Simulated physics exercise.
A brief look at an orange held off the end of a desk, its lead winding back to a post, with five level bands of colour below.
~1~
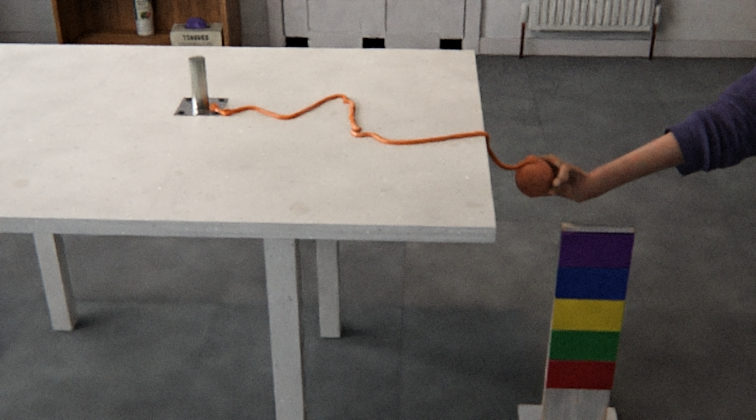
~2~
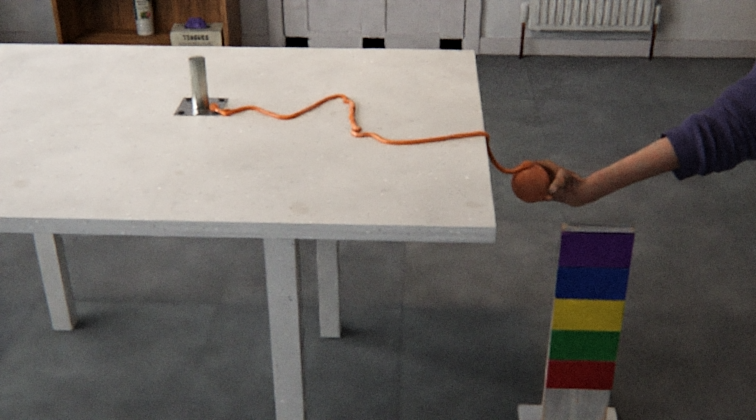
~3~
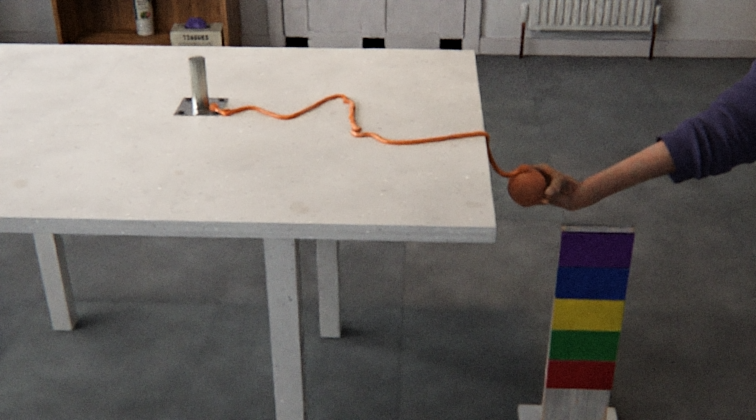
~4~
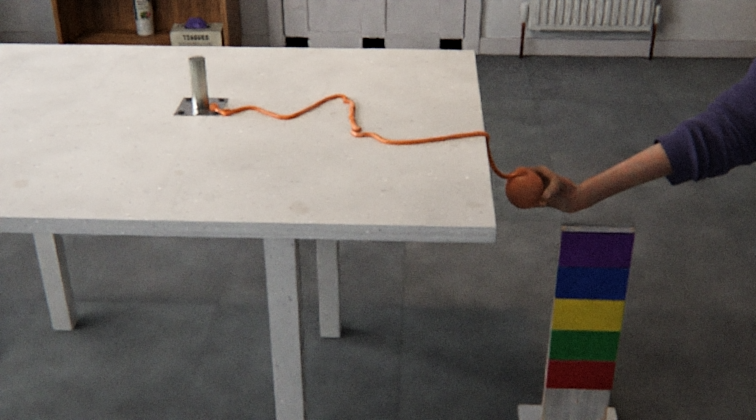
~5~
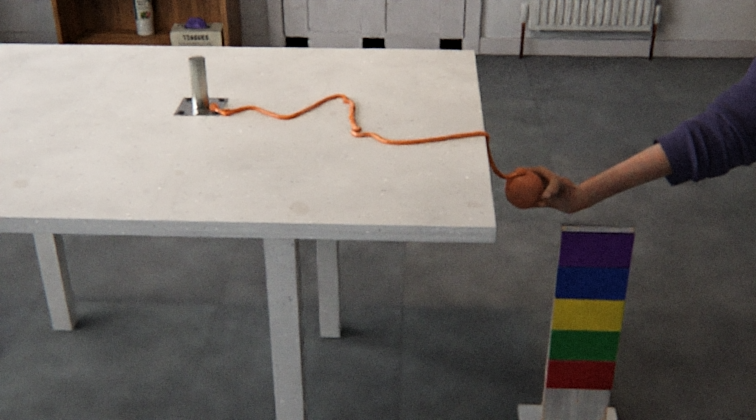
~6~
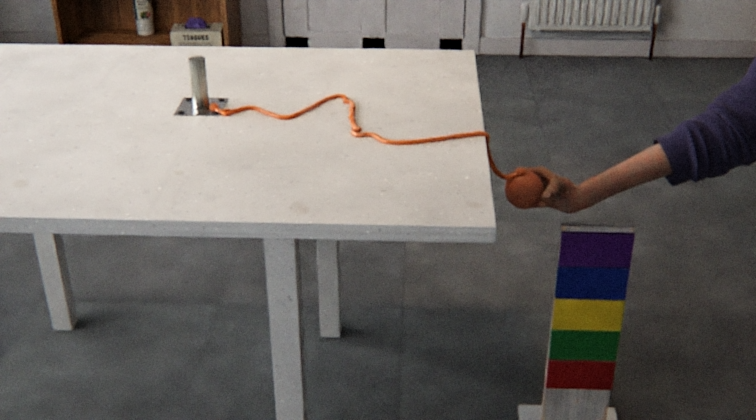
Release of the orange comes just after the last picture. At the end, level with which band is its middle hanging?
Level with green.
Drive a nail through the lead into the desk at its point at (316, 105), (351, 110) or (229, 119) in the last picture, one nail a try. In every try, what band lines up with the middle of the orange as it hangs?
First try yellow, second try blue, third try green.
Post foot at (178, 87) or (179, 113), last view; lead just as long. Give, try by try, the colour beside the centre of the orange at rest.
Taking them in turn: Yellow; green.
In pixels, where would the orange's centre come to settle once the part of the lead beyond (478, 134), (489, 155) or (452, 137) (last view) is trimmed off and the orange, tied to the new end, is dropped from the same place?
(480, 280), (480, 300), (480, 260).
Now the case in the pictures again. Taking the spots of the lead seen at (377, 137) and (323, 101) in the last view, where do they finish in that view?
The first one ends up at (482, 173) and the second one at (378, 115).
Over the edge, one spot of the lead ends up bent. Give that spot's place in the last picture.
Roughly (355, 125).
A little later, orange near (482, 324); level with green.
Next, orange near (471, 335); level with green.
When it is over, orange near (469, 336); level with green. Its centre hangs level with the green band.
